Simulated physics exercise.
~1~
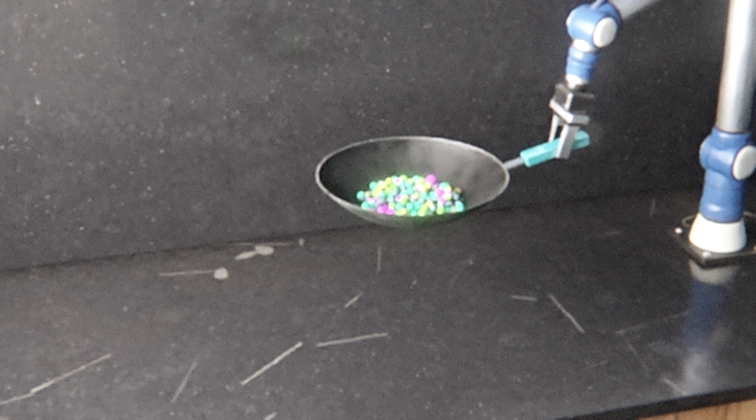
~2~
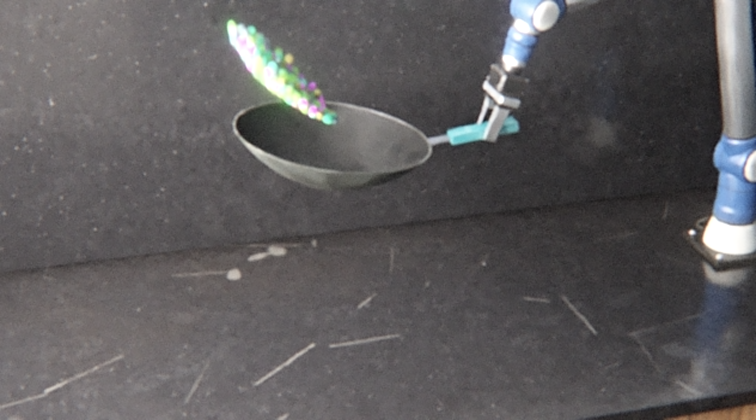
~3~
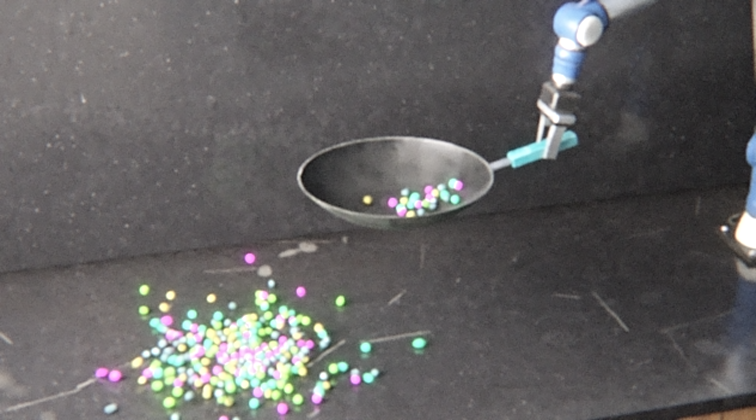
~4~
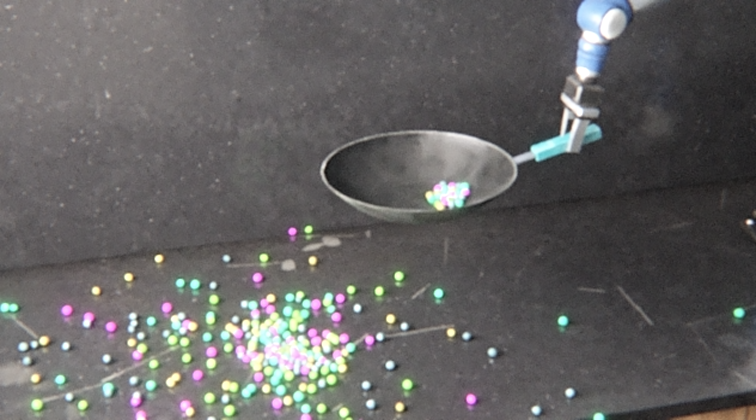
Above a dark, speckled tabletop, a blue and silver robotic arm grips the teal handle of a black wok holding a heap of small, colourful round sweets. The arm swings the wok left and upward, and the sweets fly out in a slanting streak above its far left rim. The wok then moves back to the right and down, levelling out, while most of the sweets land on the table below. They scatter and roll outward across the surface. At the end, the wok hangs upright with only a small cluster inside, and the rest lie strewn over the table.
